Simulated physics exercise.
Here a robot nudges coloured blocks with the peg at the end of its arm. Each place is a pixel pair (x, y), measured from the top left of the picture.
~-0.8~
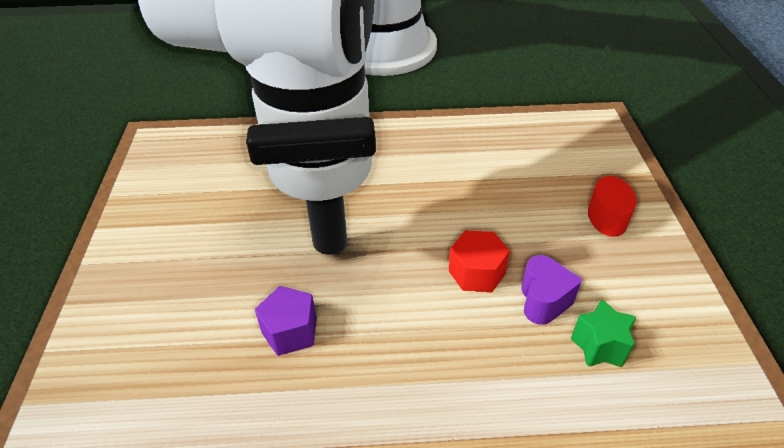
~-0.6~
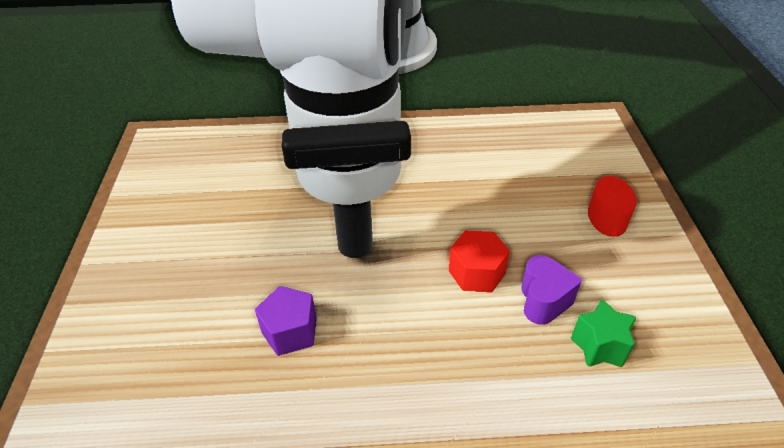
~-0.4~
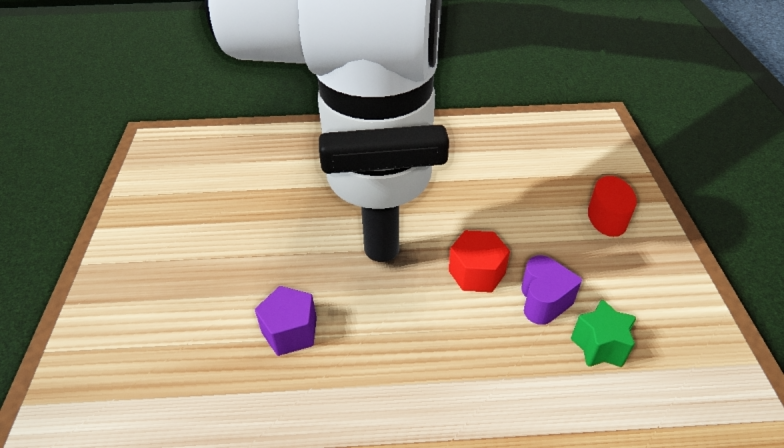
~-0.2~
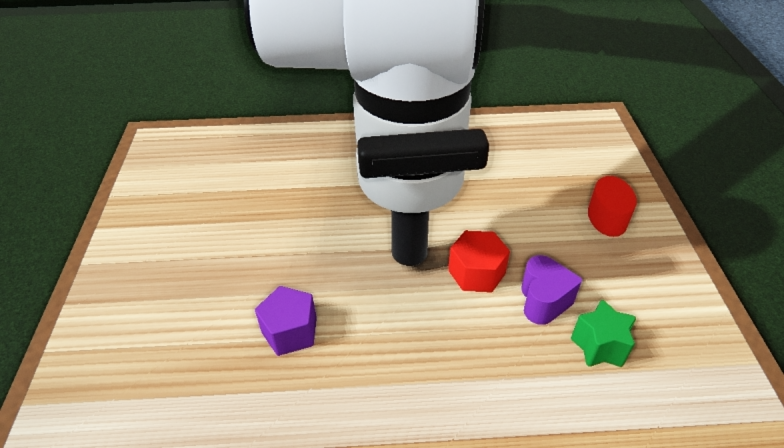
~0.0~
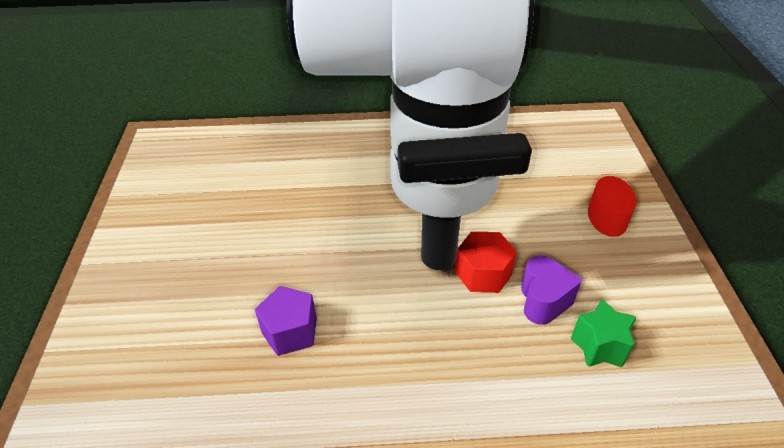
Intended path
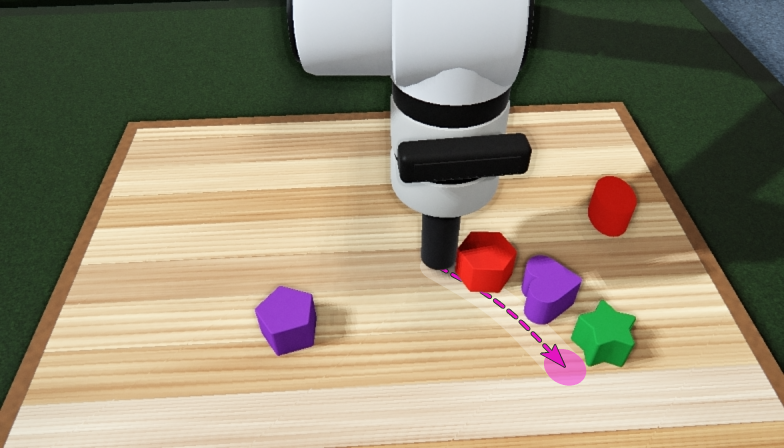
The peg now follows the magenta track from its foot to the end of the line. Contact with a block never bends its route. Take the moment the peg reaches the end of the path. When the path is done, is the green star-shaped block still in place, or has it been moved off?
Well, the green star-shaped block holds its place.
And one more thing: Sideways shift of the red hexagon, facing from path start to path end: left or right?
Off to the left side.
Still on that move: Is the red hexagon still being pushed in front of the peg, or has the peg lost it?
My guess is it ends up beside or behind the peg.
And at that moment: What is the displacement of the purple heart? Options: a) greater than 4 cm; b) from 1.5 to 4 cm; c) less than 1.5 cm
Letter b.
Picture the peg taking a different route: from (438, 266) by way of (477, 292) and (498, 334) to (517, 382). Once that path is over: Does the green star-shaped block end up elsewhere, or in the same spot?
Here's my answer: The green star-shaped block remains in position.
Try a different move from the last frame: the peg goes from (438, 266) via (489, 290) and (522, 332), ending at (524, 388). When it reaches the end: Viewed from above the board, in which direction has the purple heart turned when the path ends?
It twists with the clock when seen from above.
Drawn move, from (438, 266) via (504, 307), ending at (565, 367).
On the path given first. One third of the way, peg (485, 283); red hexagon (527, 255), turned 55° anticlockwise; purple heart (573, 278), turned 45° clockwise.
Two thirds of the way, peg (527, 316); red hexagon (535, 257), turned 75° anticlockwise; purple heart (589, 279), turned 50° clockwise.
At the end, peg (568, 358); red hexagon (535, 257), turned 75° anticlockwise; purple heart (589, 279), turned 50° clockwise; green star-shaped block still.
